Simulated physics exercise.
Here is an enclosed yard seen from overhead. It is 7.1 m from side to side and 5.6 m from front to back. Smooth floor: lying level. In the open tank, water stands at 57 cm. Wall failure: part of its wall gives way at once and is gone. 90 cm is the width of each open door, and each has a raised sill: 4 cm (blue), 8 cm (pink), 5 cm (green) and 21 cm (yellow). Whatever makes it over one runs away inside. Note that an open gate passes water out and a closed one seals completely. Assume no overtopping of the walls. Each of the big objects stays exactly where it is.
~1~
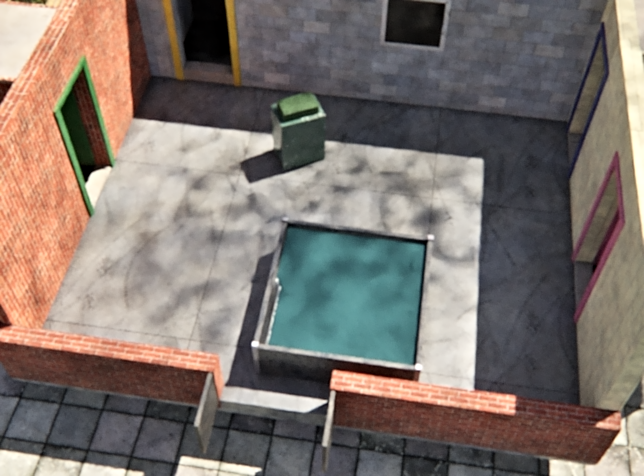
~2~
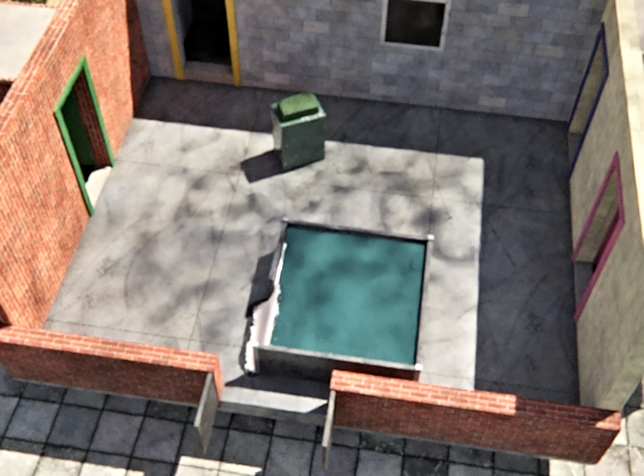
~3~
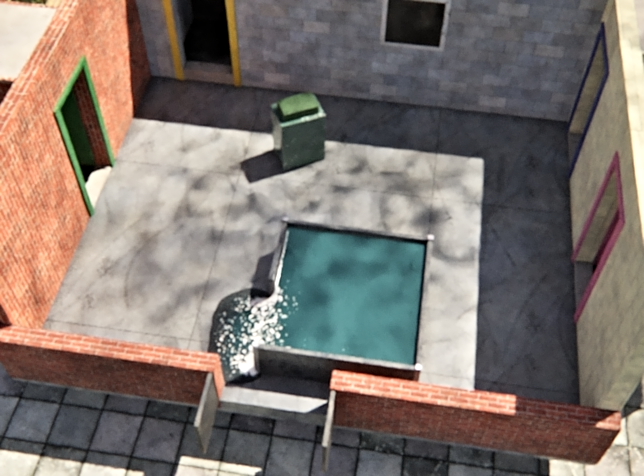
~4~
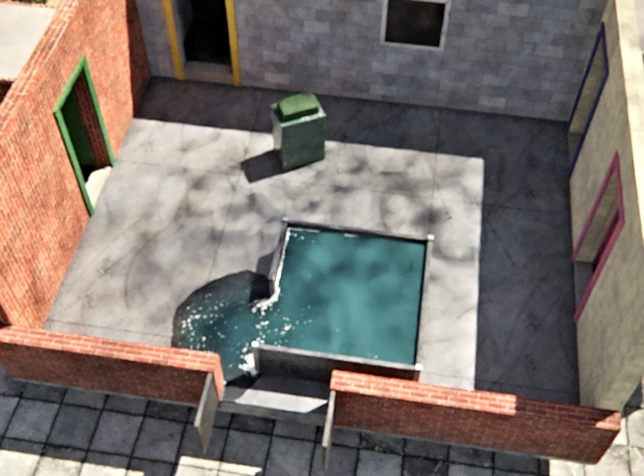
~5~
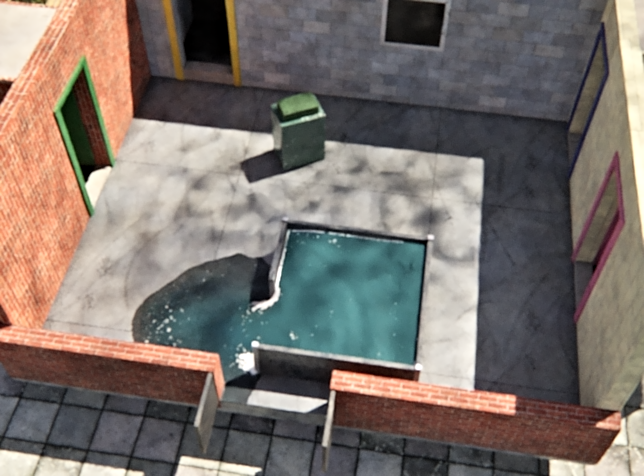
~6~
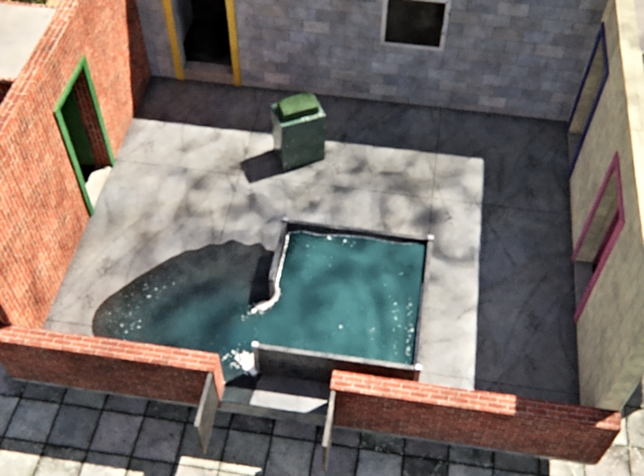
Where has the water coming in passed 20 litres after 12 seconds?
Result: Blue door: Above the limit. Pink door: Beneath the limit. Green door: Above the limit. Yellow door: Beneath the limit.
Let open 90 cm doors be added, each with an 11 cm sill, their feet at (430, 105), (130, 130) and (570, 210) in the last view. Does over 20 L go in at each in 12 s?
Per doorway, in order: Insufficient / insufficient / insufficient.
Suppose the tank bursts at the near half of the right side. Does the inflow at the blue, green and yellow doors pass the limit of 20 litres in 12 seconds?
Then blue would come out on the high side, green on the low side and yellow on the low side.
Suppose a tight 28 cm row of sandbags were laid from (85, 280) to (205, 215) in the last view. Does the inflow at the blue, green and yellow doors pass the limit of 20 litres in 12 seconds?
Then: Blue above, green under, yellow below.
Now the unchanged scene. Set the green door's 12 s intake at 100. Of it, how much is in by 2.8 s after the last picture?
About 35%.
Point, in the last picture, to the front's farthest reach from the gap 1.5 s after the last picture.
Near (117, 157).
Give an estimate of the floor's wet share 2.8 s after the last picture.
Covered: Roughly 35 %.
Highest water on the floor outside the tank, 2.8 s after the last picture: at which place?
Close to pixel (59, 322).
Then, 0.7 s after the last picture water covers 15 % of the floor and is deepest (42 cm) near (31, 354); blue door not reached, pink door not reached, green door not reached, yellow door not reached.
Then, 1.5 s after the last picture water covers 20 % of the floor and is deepest (38 cm) near (31, 354); blue door not reached, pink door not reached, green door 8 cm at the sill, 0 L in, yellow door not reached.
Then, 2.8 s after the last picture water covers 35 % of the floor and is deepest (24 cm) near (59, 322); blue door not reached, pink door not reached, green door 9 cm at the sill, 16 L in, yellow door not reached.
Then, 6.3 s after the last picture water covers 65 % of the floor and is deepest (16 cm) near (193, 80); blue door not reached, pink door not reached, green door 7 cm at the sill, 39 L in, yellow door 15 cm at the sill, 0 L in.
Then, 11.3 s after the last picture water covers 95 % of the floor and is deepest (8 cm) near (131, 126); blue door 8 cm at the sill, 61 L in, pink door 5 cm at the sill, 0 L in, green door 6 cm at the sill, 47 L in, yellow door 9 cm at the sill, 0 L in.
